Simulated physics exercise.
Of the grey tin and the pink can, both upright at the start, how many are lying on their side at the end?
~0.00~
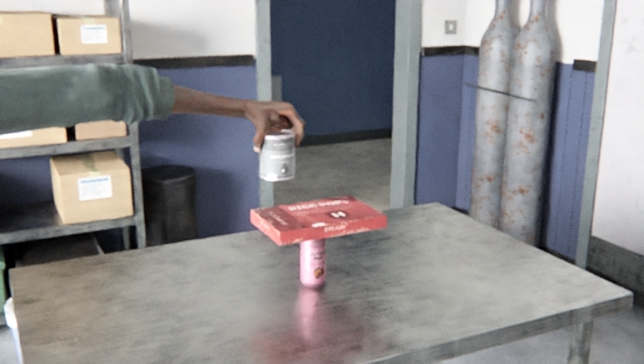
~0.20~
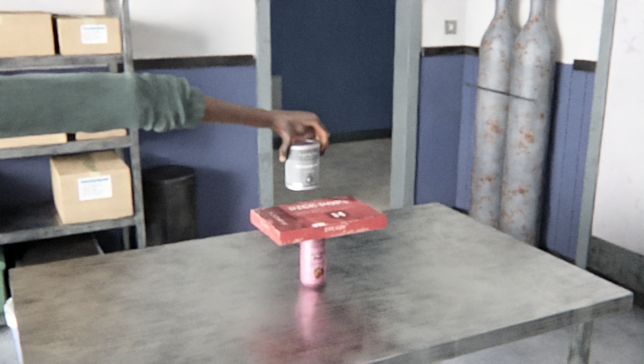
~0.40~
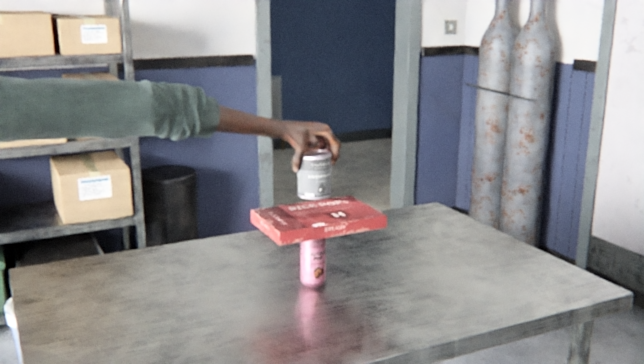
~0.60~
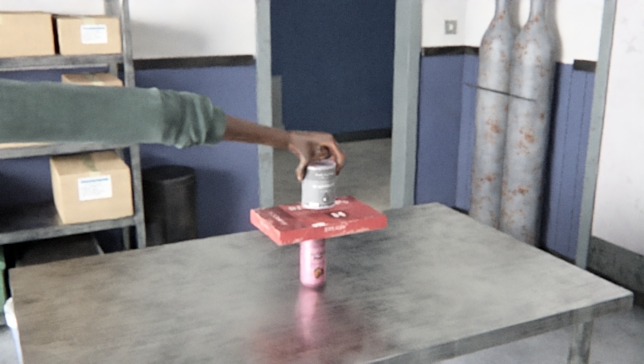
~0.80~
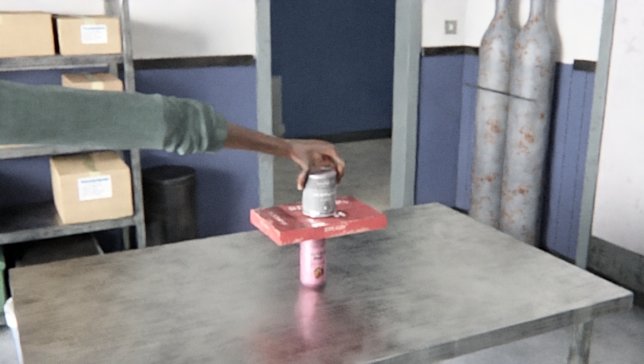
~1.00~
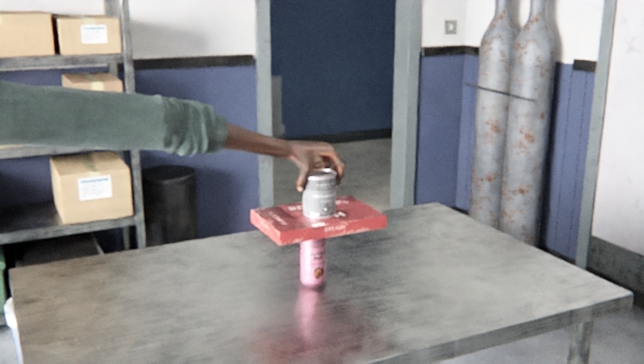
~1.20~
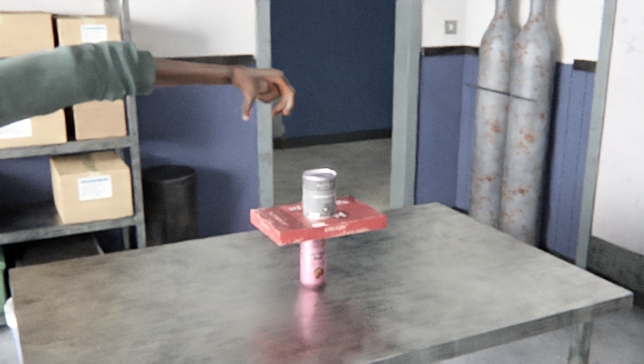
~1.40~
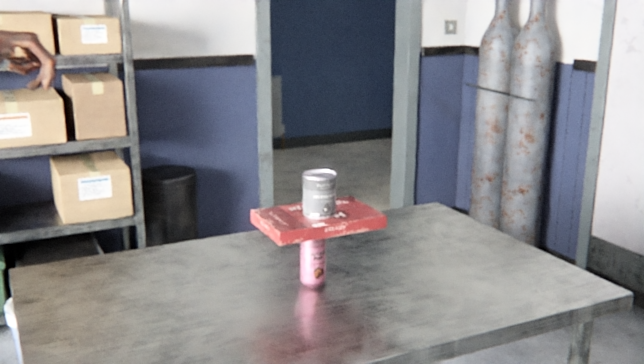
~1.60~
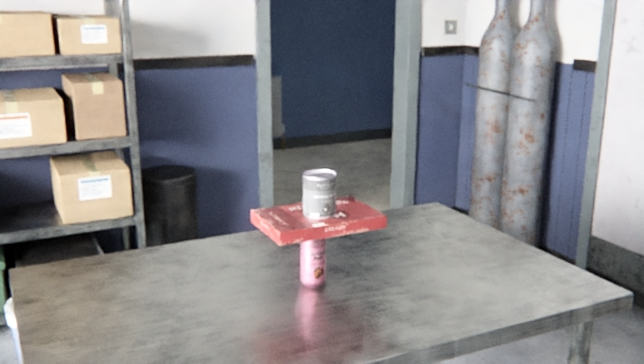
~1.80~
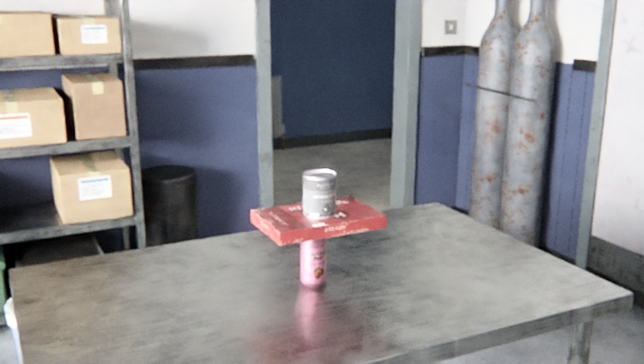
None of them are. The grey tin still stands on the red packet, and the pink can still stands upright beneath it.
